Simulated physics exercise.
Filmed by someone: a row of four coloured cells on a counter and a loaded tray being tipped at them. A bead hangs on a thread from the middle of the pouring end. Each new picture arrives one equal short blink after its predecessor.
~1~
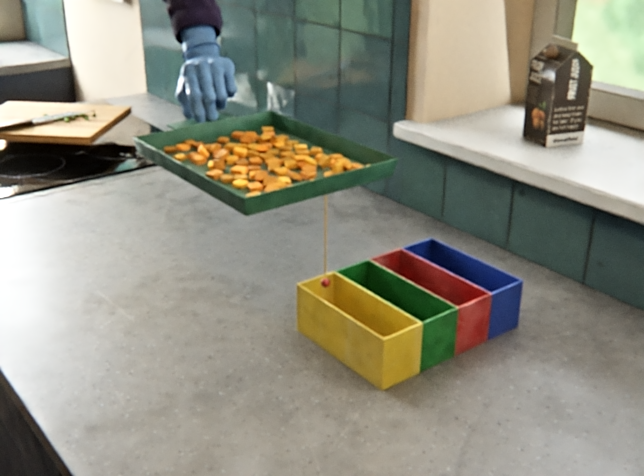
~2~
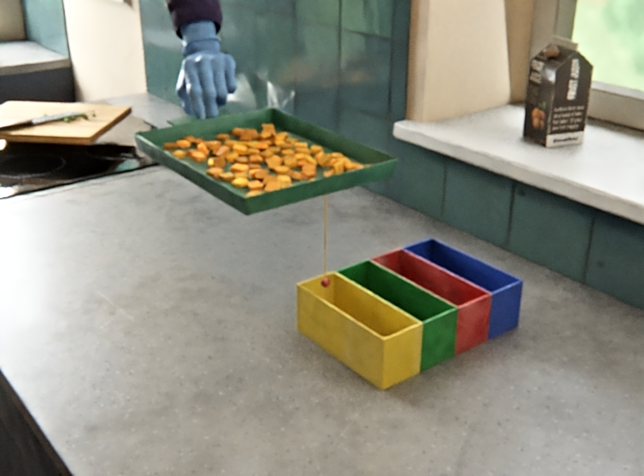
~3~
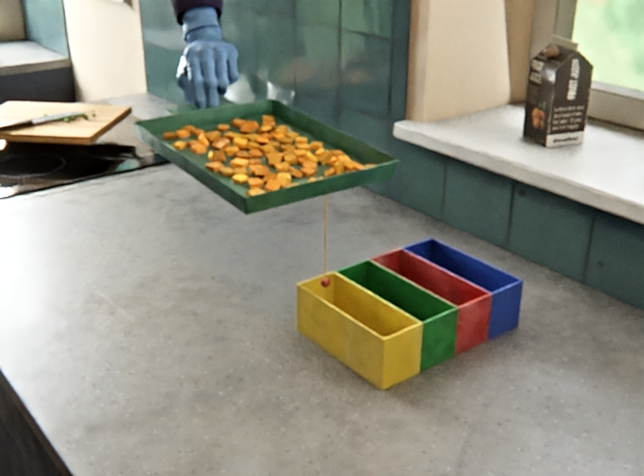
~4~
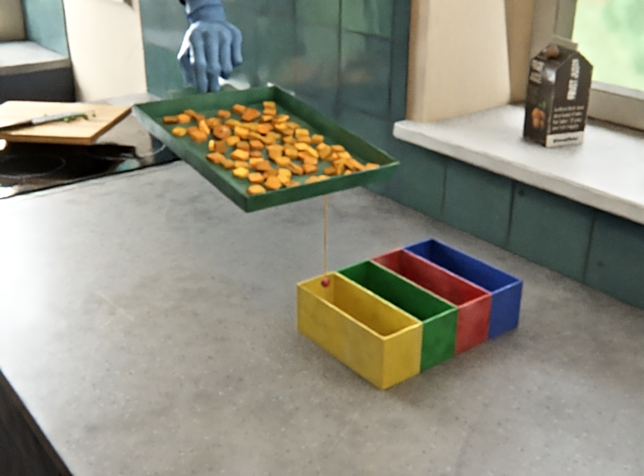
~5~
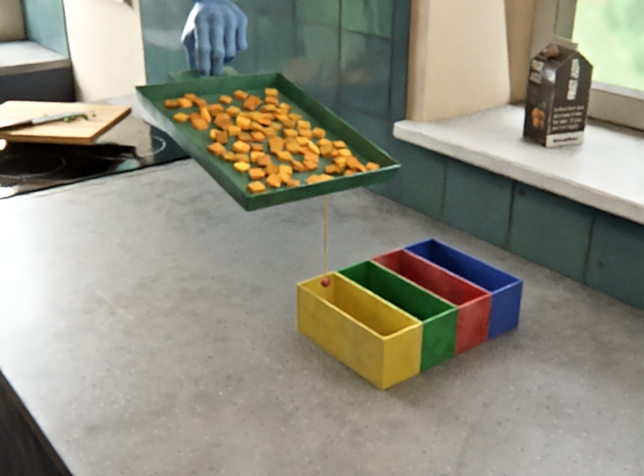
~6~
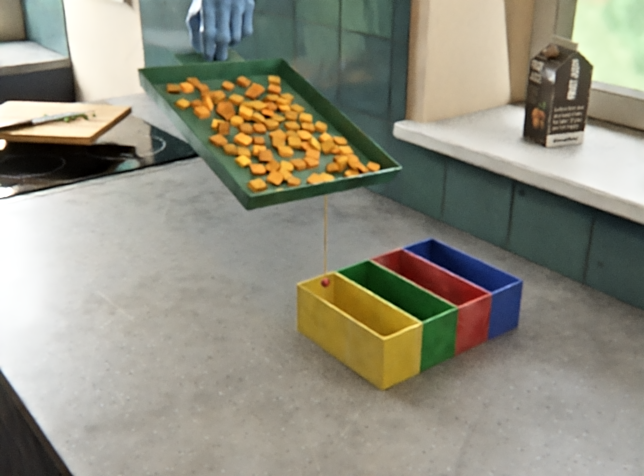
Gloved hand gradually raising the far end of a green tray of small orange crackers above four coloured cells on a counter.
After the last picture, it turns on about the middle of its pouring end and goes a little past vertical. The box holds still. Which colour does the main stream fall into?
The green cell.
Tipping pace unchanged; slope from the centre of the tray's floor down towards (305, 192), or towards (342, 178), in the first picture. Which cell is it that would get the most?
So the first one goes to the yellow cell and the second to the cell in green.
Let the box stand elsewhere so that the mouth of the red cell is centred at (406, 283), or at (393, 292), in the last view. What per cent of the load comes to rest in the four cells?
90 % for the first, 100 % for the second.
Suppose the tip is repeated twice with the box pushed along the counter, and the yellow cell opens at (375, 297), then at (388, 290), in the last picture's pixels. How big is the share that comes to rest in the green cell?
Trial 1 near 30 percent, trial 2 near 20 percent.
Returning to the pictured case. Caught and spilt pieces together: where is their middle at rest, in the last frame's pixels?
The centre ends up roughly at (397, 340).
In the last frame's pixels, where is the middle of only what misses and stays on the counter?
It's centred close to pixel (337, 400).
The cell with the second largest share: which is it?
The runner-up: Yellow.
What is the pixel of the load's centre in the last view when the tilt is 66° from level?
Close to (336, 149).
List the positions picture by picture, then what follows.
In the first picture, corners of the pouring end near (246, 196) and (392, 158), level; middle of the load near (255, 162), small crackers; bead on its thread near (325, 283); yellow cell near (402, 351); green cell near (439, 335); red cell near (473, 320); blue cell near (505, 306).
In the second picture, corners of the pouring end near (246, 196) and (393, 159), level; middle of the load near (255, 160).
In the third picture, corners of the pouring end near (247, 195) and (393, 160), tipped barely, lowest at the right corner; middle of the load near (255, 154).
In the fourth picture, corners of the pouring end near (248, 194) and (395, 162), tipped a little, lowest at the right corner; middle of the load near (256, 146).
In the fifth picture, corners of the pouring end near (250, 193) and (396, 164), tipped a little, lowest at the right corner; middle of the load near (257, 137).
In the sixth picture, corners of the pouring end near (251, 193) and (396, 166), tipped clearly, lowest at the right corner; middle of the load near (259, 129); yellow cell near (402, 351); green cell near (439, 335); red cell near (473, 320); blue cell near (505, 306).
Shortly afterwards, tray tipped steeply; the whole lot on the tray.
Next, tray tipped past a quarter turn; near a quarter on the tray; near a quarter in the green cell; a little in the yellow cell; a little in the red cell; near a third falling or outside the box.
Some moments later, tray tipped past a quarter turn; near half in the green cell; near a quarter in the yellow cell; a little in the red cell; a little falling or outside the box.
In the end, tray tipped past a quarter turn; near half in the green cell; near a quarter in the yellow cell; a little in the red cell; none at all in the blue cell; a little outside the box.
